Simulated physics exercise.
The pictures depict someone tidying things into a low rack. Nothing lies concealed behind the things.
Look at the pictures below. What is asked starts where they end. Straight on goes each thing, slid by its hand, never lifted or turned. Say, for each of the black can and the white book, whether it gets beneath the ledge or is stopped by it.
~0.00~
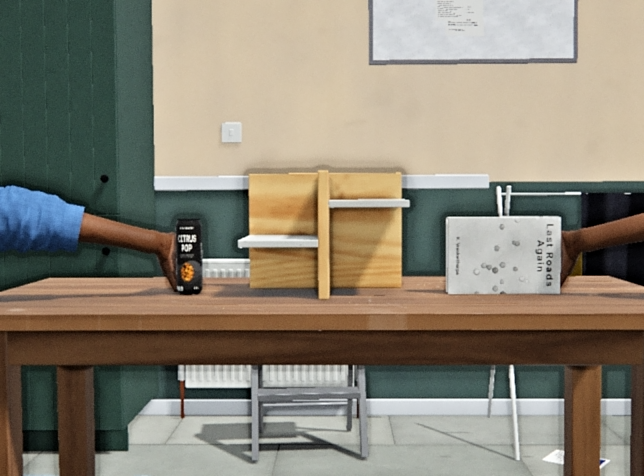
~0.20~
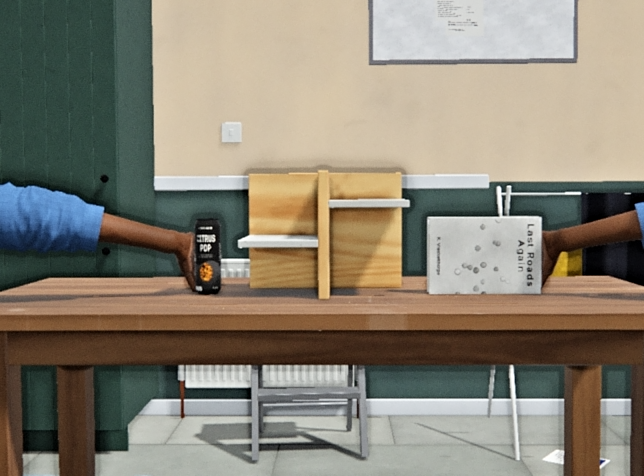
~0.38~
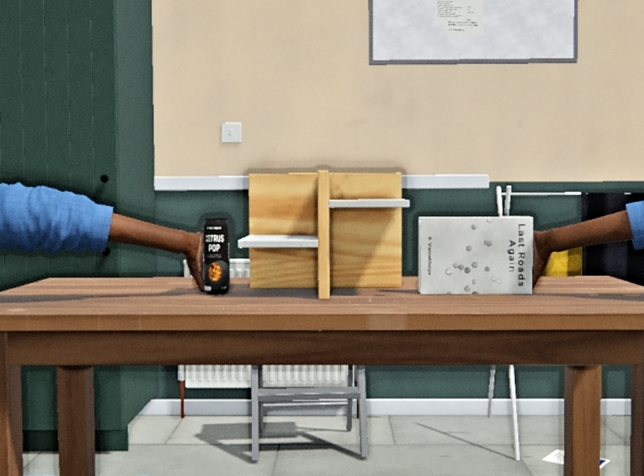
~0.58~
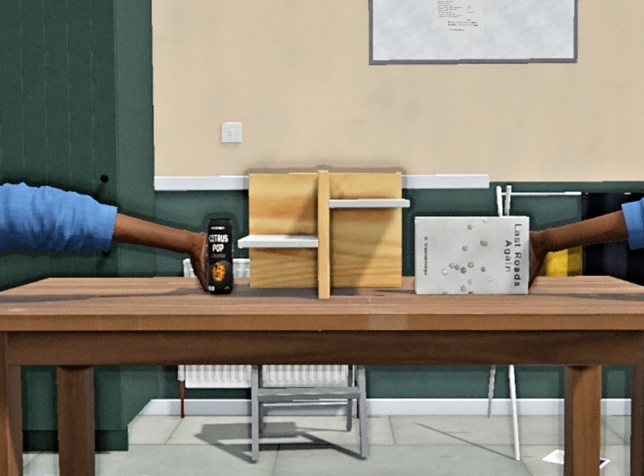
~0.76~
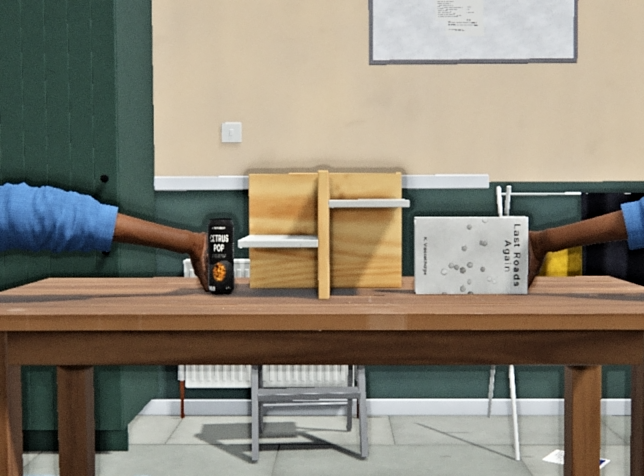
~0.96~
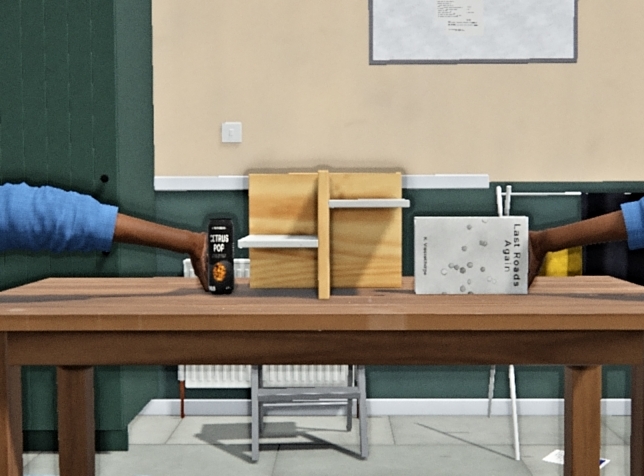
Result: The black can is stopped, the white book gets beneath.
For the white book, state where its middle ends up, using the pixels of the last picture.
At about (391, 256).
After 1.40 s, black can stopped at the opening near (231, 256); white book sliding up to the opening near (446, 256).
At rest (2.4 s), the black can is too tall, near (231, 256); the white book clears the shelf, near (391, 256).
